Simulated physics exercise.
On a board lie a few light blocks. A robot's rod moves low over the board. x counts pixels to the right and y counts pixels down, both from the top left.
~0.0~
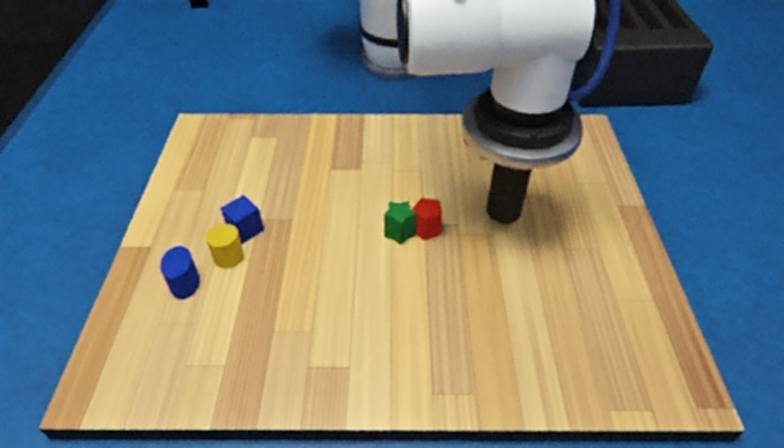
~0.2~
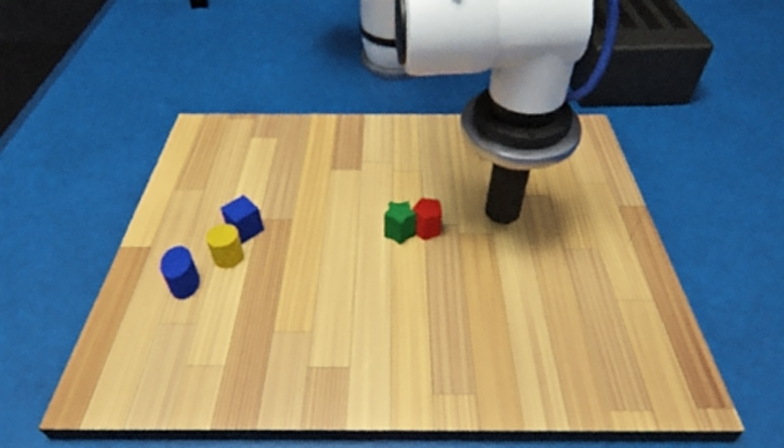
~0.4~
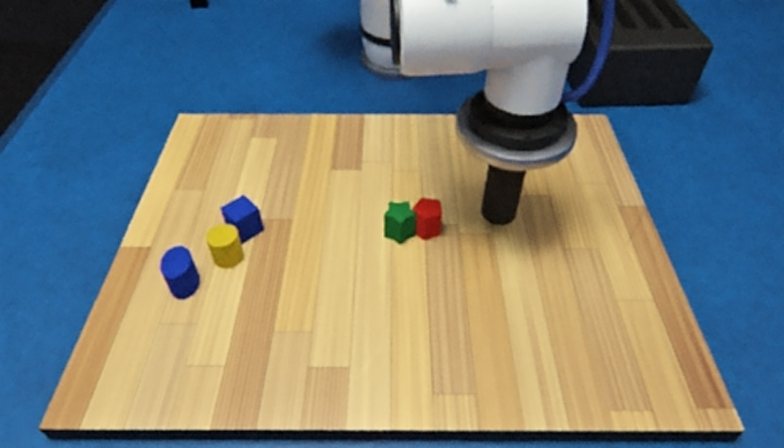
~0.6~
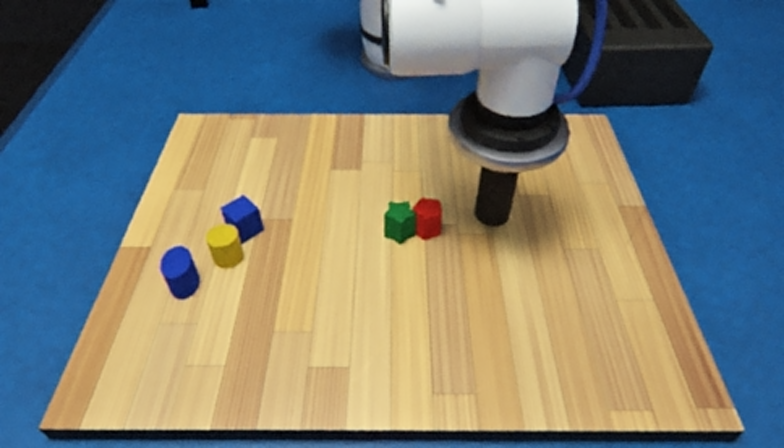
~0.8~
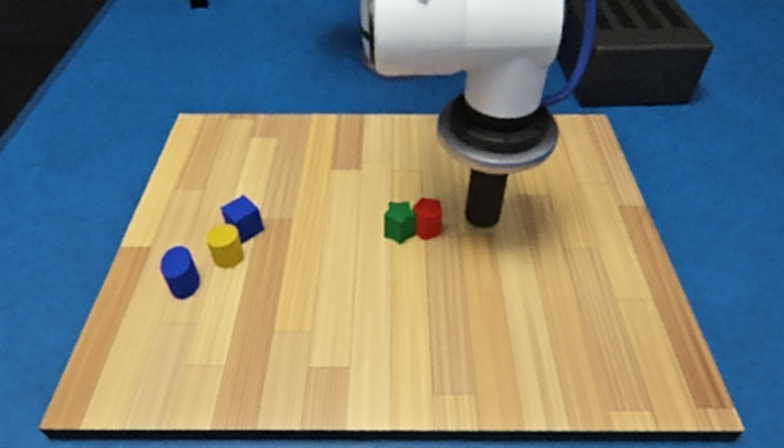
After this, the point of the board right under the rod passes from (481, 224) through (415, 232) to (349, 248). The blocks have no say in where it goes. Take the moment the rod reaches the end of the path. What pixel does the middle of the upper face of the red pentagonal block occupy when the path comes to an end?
The middle of the upper face of the red pentagonal block will lie at about (314, 226) in the picture.
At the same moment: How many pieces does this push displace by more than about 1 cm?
In total, two blocks get moved by over 1 cm.
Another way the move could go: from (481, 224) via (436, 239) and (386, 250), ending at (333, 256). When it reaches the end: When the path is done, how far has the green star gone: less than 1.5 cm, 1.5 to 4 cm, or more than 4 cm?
My estimate: Beyond 4 cm.
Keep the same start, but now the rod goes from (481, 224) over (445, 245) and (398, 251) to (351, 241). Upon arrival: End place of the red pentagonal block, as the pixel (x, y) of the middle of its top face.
Final place: (409, 206).
On the path given first. One third of the way, rod (437, 220); green star (380, 213); red pentagonal block (407, 209).
Two thirds of the way, rod (392, 227); green star (332, 220); red pentagonal block (360, 216).
At the end, rod (348, 239); green star (286, 226); red pentagonal block (314, 226), turned 15° clockwise.
